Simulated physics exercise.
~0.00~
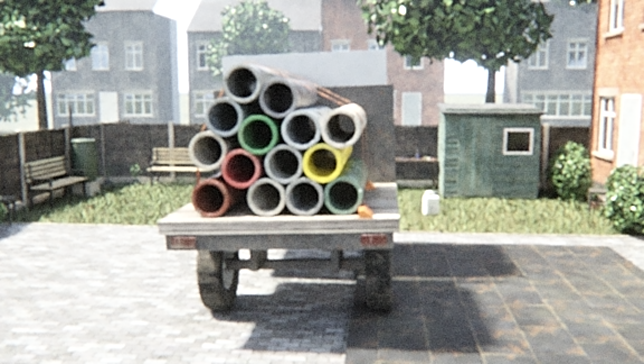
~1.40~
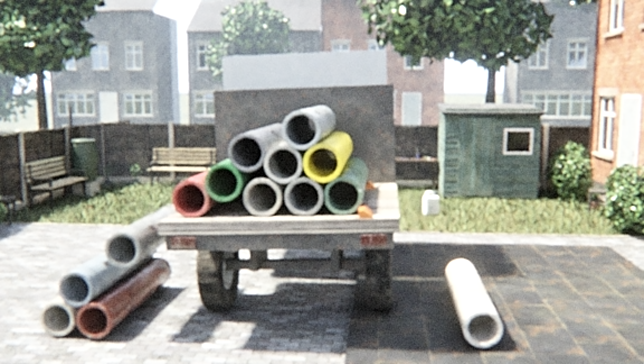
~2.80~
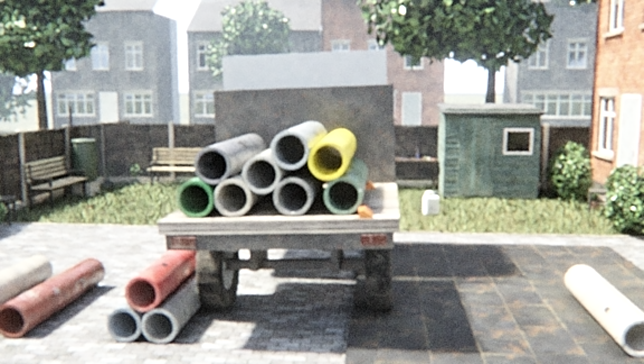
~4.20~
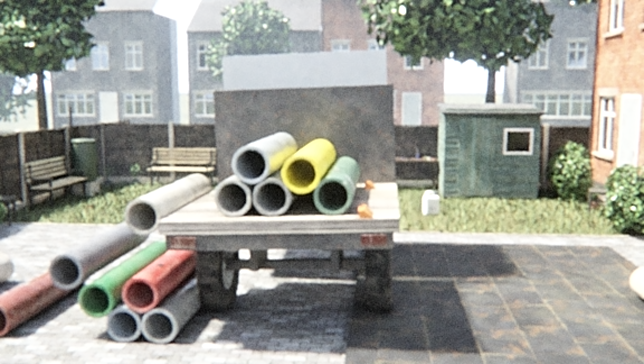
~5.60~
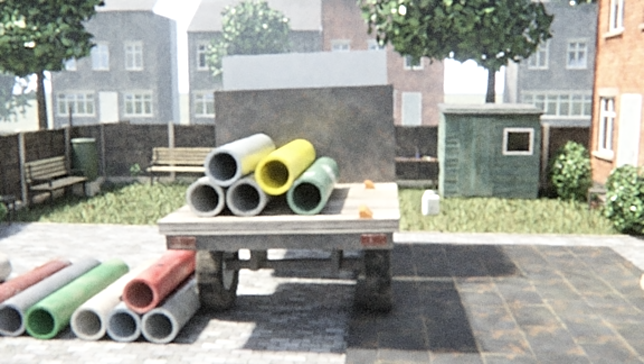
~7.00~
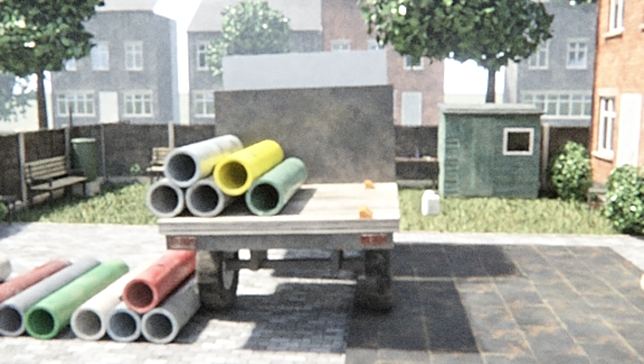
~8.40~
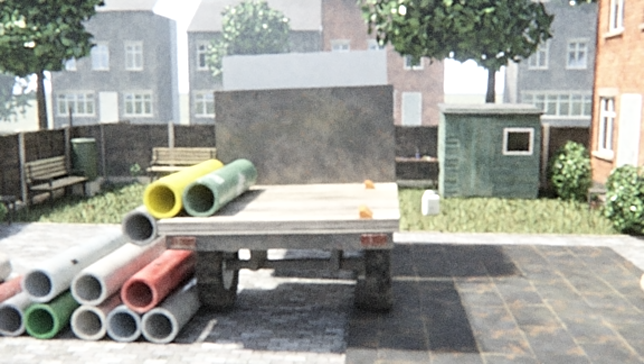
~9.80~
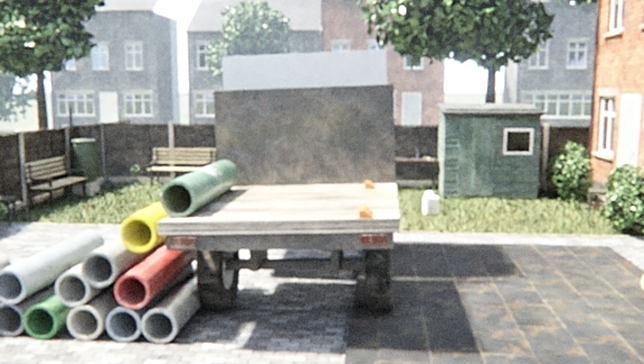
In a paved yard with benches, a green shed and brick houses behind, a flatbed lorry is seen from the rear, its deck stacked with mostly grey pipes, a bright green one mid-stack, a yellow one on the right and red ones lower left. The stack collapses, spilling pipes off the left side while a pale one drops off the right and rolls away. Red and green pipes join the growing heap on the left. The remaining cluster rolls leftward, and the yellow pipe tips over the edge onto the heap. One dull green pipe stays at the deck's left edge.
